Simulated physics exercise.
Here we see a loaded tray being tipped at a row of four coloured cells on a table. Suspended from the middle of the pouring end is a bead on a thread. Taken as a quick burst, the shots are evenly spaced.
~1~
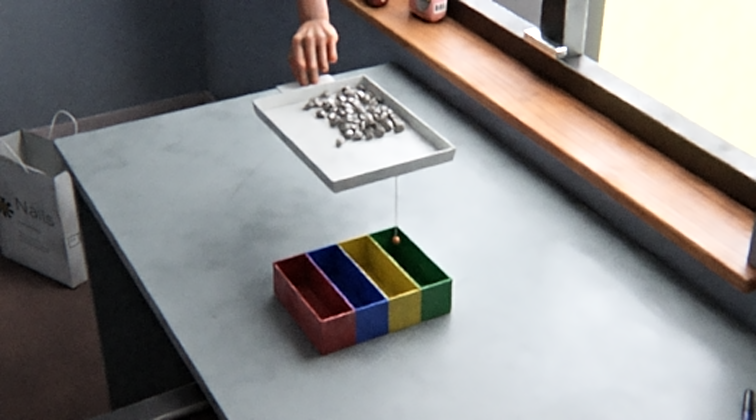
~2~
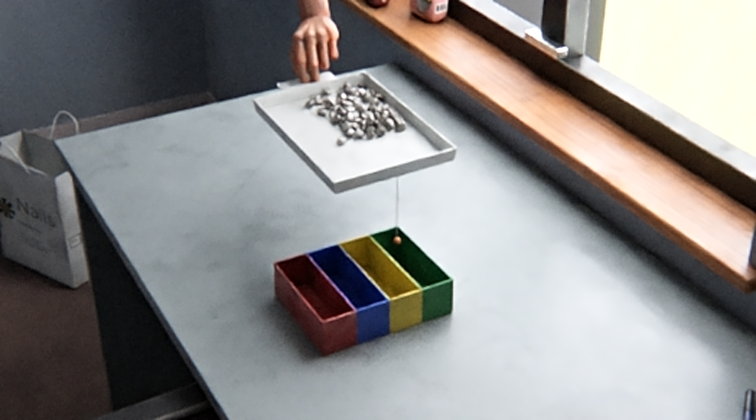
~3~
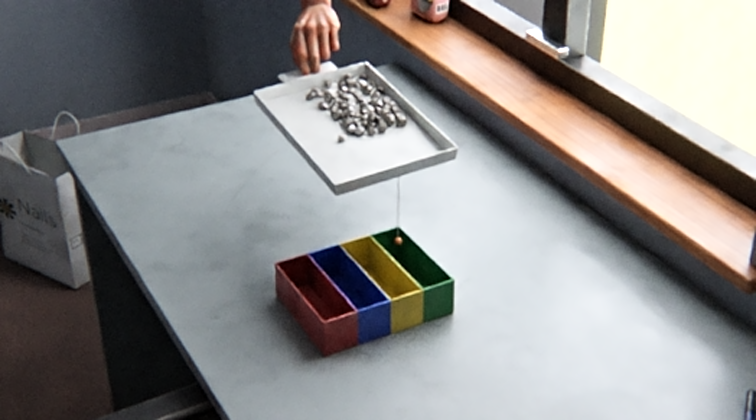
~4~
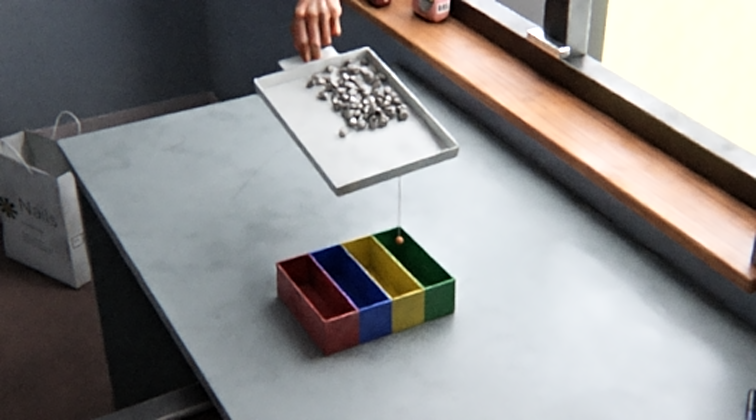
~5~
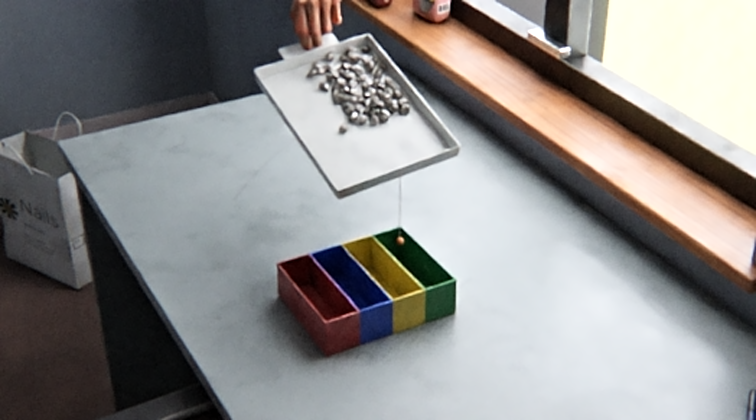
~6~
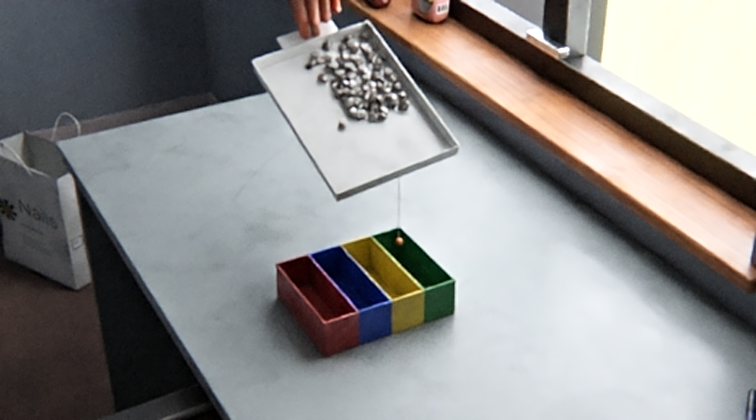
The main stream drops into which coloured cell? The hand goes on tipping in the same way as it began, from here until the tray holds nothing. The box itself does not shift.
It drops into the blue cell.
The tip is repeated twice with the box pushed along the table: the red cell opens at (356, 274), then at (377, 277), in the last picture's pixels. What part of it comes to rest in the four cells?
Near 80 % and 50 %.
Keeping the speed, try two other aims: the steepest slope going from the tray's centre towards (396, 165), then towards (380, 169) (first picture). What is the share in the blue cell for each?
Case one 0 %; case two 20 %.
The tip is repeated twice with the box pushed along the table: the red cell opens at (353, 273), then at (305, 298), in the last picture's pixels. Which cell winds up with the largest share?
Position one: The red cell. Position two: The yellow cell.
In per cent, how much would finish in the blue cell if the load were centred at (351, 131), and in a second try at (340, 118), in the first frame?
First about 60, then 50 per cent.
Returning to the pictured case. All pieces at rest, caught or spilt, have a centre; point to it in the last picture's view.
Near (365, 315), more or less.
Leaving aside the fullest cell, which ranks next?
Second position is held by the yellow one.
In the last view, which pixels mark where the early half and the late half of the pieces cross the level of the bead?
First roughly (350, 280), then roughly (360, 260).
Soon after the last picture, tray tipped steeply; nearly all on the tray; a small part falling or outside the box.
A little later, tray tipped past a quarter turn; about a third on the tray; about a quarter in the blue cell; a small part in the red cell; a small part in the yellow cell; a stray few in the green cell; a small part falling or outside the box.
Later still, tray tipped past a quarter turn; about half in the blue cell; about a quarter in the yellow cell; a small part in the red cell; a small part in the green cell; a small part falling or outside the box.
At rest, tray tipped past a quarter turn; about half in the blue cell; about a quarter in the yellow cell; a small part in the red cell; a small part in the green cell; a small part outside the box.
